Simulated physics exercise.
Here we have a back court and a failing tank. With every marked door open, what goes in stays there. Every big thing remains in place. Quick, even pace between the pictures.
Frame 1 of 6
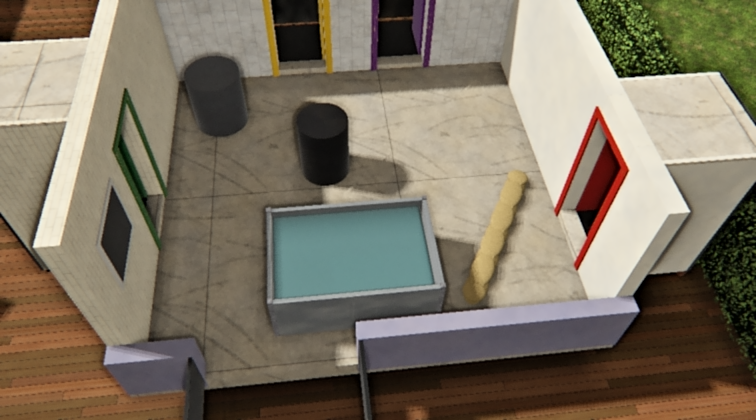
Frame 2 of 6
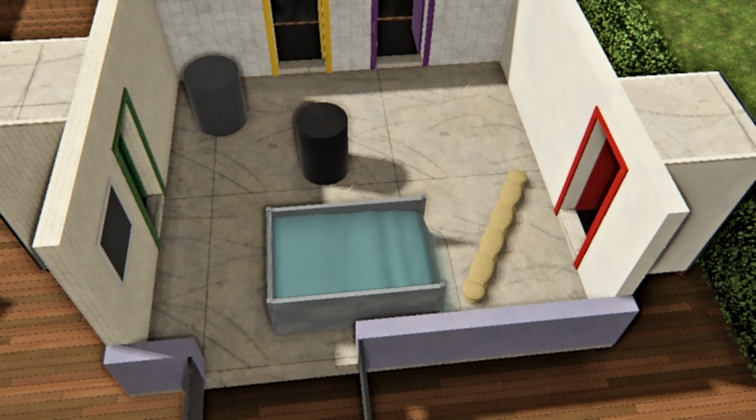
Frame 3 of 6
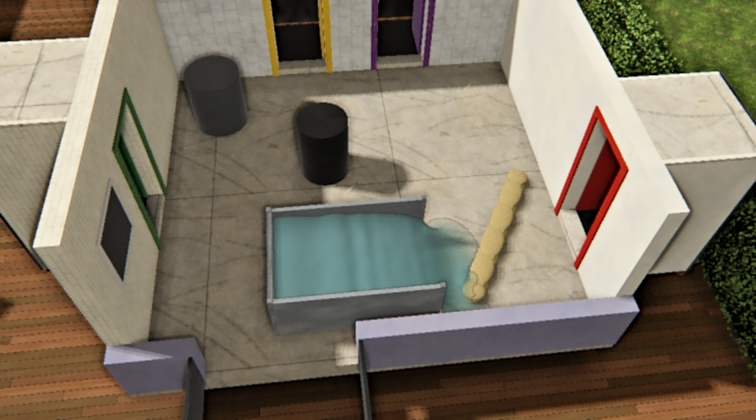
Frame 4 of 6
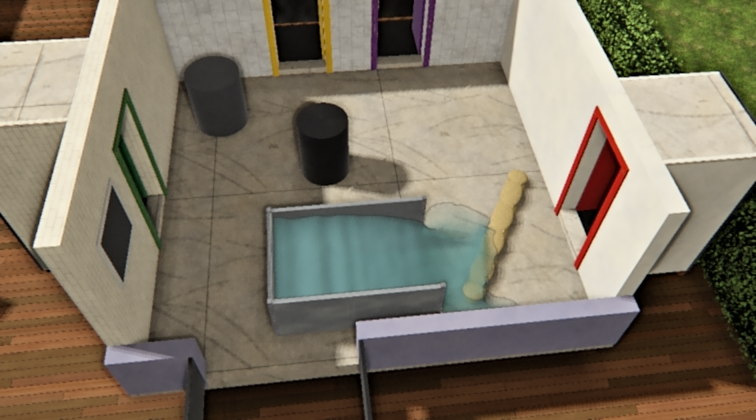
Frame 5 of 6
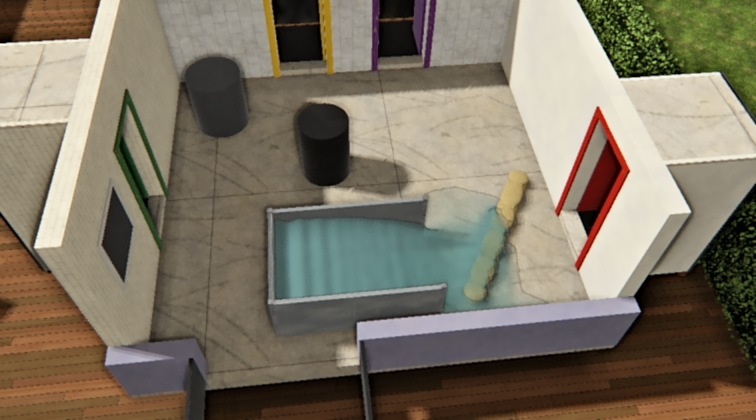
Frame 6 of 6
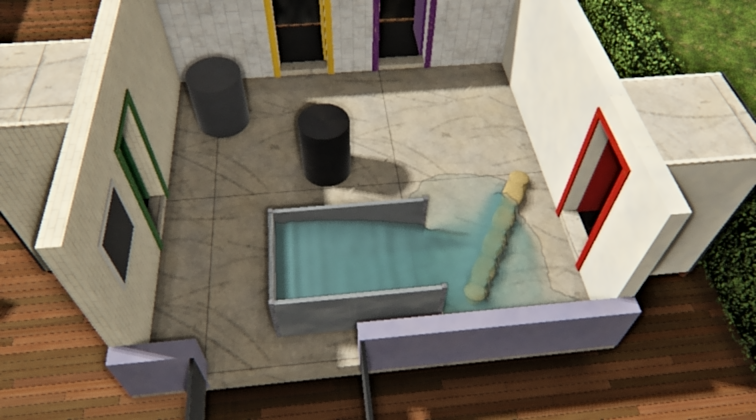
Water pouring from the open right side of a grey tank, spreading across the courtyard floor and around a knobbly tan barrier.
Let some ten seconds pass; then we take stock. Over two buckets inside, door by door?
One by one: The red door goes beyond what's allowed there. The yellow door stays inside what's allowed there. The green door stays inside what's allowed there. The purple door goes beyond what's allowed there.
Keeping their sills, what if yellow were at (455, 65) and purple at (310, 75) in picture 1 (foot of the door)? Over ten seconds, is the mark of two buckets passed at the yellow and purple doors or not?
My reading: The yellow door passes that mark; the purple door keeps below it.
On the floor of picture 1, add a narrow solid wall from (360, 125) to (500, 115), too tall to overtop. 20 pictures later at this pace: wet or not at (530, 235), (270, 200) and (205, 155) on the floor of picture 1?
Taking the points in order, they are inundated, high and dry and high and dry.
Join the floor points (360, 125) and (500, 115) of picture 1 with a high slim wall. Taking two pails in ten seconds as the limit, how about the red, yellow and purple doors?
Taking them in turn, the red one is flooded, the yellow one is spared and the purple one is spared.
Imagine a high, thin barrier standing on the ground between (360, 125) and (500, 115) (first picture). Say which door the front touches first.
It turns out to be the red one.
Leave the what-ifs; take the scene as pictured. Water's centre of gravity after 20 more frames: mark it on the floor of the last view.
The water's centre sits above (458, 203).
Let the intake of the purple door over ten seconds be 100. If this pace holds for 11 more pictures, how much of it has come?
My estimate: Close to 0 per cent.
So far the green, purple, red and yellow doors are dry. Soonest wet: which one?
That would be the red-painted one, ahead of the rest.
A moment on, water covers 25 % of the floor; the red door under two buckets in, the yellow door not reached, the green door not reached, the purple door not reached.
Next, water covers 40 % of the floor; the red door over two buckets in, the yellow door not reached, the green door not reached, the purple door not reached.
Then, water covers 45 % of the floor; the red door over two buckets in, the yellow door not reached, the green door not reached, the purple door under two buckets in.
Later, water covers 75 % of the floor; the red door far over two buckets in, the yellow door wet at the sill, nothing in, the green door wet at the sill, nothing in, the purple door over two buckets in.
In the end, water covers 90 % of the floor; the red door far over two buckets in, the yellow door wet at the sill, nothing in, the green door wet at the sill, nothing in, the purple door over two buckets in.
